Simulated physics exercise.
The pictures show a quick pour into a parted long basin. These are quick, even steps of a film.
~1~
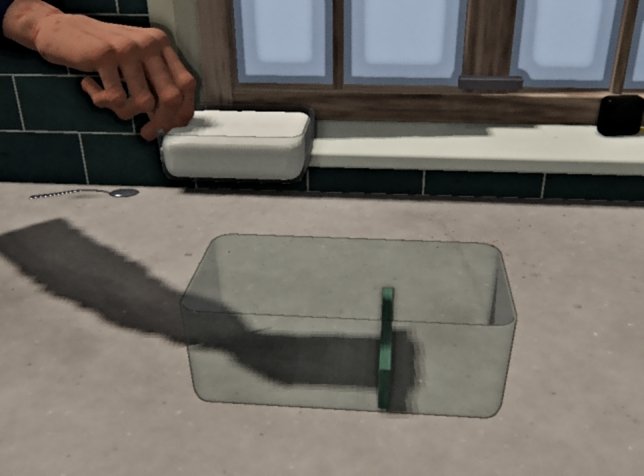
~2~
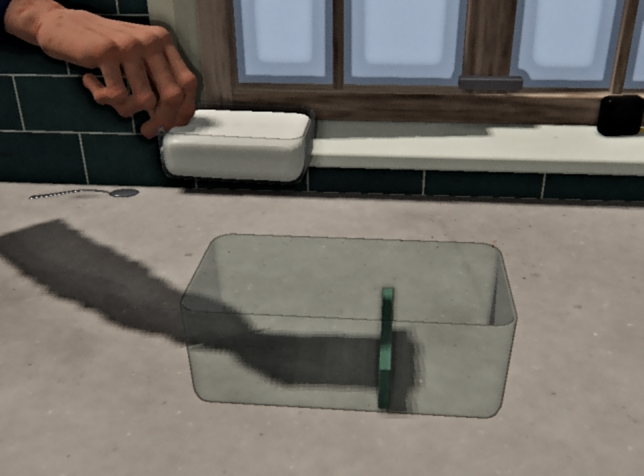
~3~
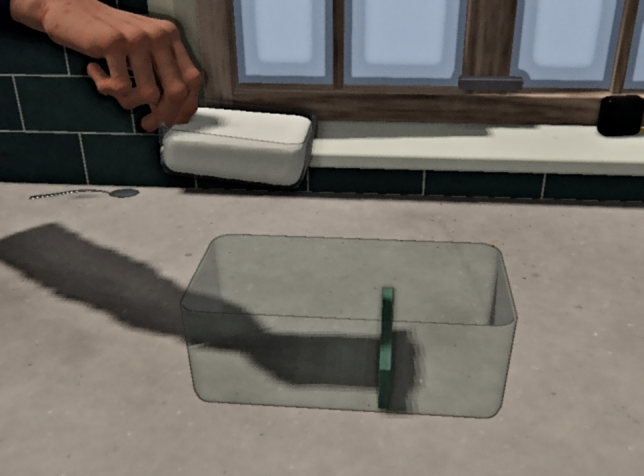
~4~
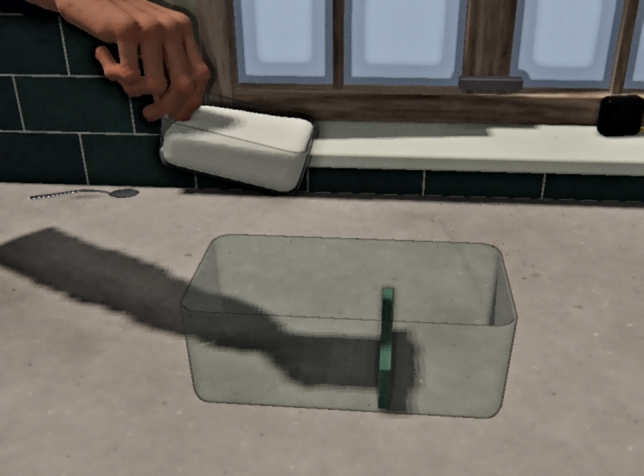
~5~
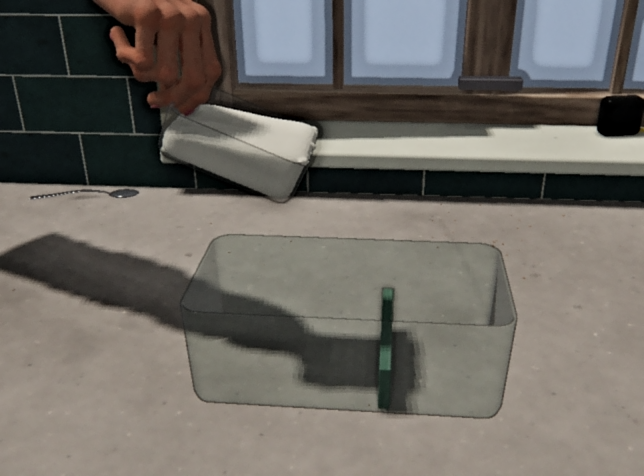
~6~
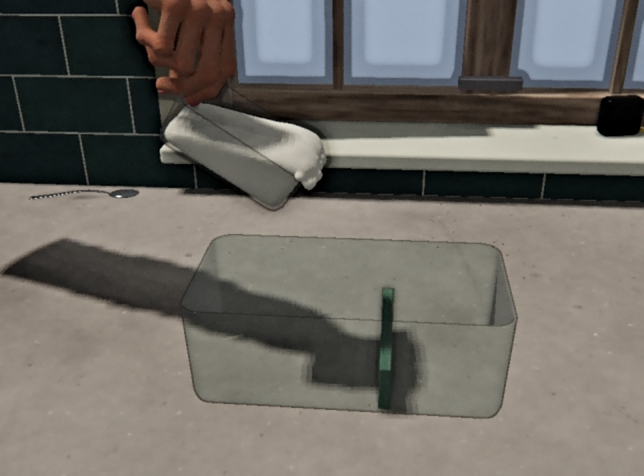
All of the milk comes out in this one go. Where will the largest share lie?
Most lies in the left-hand part.
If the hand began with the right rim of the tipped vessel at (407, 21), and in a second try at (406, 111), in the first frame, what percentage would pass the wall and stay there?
Roughly 80 per cent, and 85 per cent.
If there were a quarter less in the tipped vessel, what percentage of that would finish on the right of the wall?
Roughly 5 in a hundred.
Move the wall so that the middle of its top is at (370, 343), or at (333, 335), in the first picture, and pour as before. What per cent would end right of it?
About 50 and 80 per cent.
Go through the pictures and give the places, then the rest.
In the first frame, tilt 0°; pouring edge (309, 123); surface from (174, 123) to (307, 126); the long basin's rim runs from (198, 270) to (507, 283); the wall's top is at (387, 326).
In the second frame, tilt 2°; pouring edge (309, 125); surface from (175, 123) to (308, 127).
In the third frame, tilt 6°; pouring edge (311, 130); surface from (176, 121) to (309, 130).
In the fourth frame, tilt 13°; pouring edge (312, 139); surface from (177, 119) to (311, 133).
In the fifth frame, tilt 23°; pouring edge (311, 151); surface from (178, 117) to (306, 139); 4 per cent is over the edge.
In the sixth frame, tilt 34°; pouring edge (309, 164); surface from (178, 114) to (292, 141); 11 per cent is over the edge.
A moment on, the tilt is 98° and 4 per cent is still to pour, 55 is left of the wall and 5 right of it.
Next, the tilt is 107° and 0 per cent is still to pour, 91 is left of the wall and 7 right of it.
Then the tilt is 107° and 0 per cent is still to pour, 86 is left of the wall and 9 right of it.
Later the tilt is 107° and 0 per cent is still to pour, 86 is left of the wall and 9 right of it.
Finally, 86 per cent lies left of the wall, 9 right of it and 5 outside.
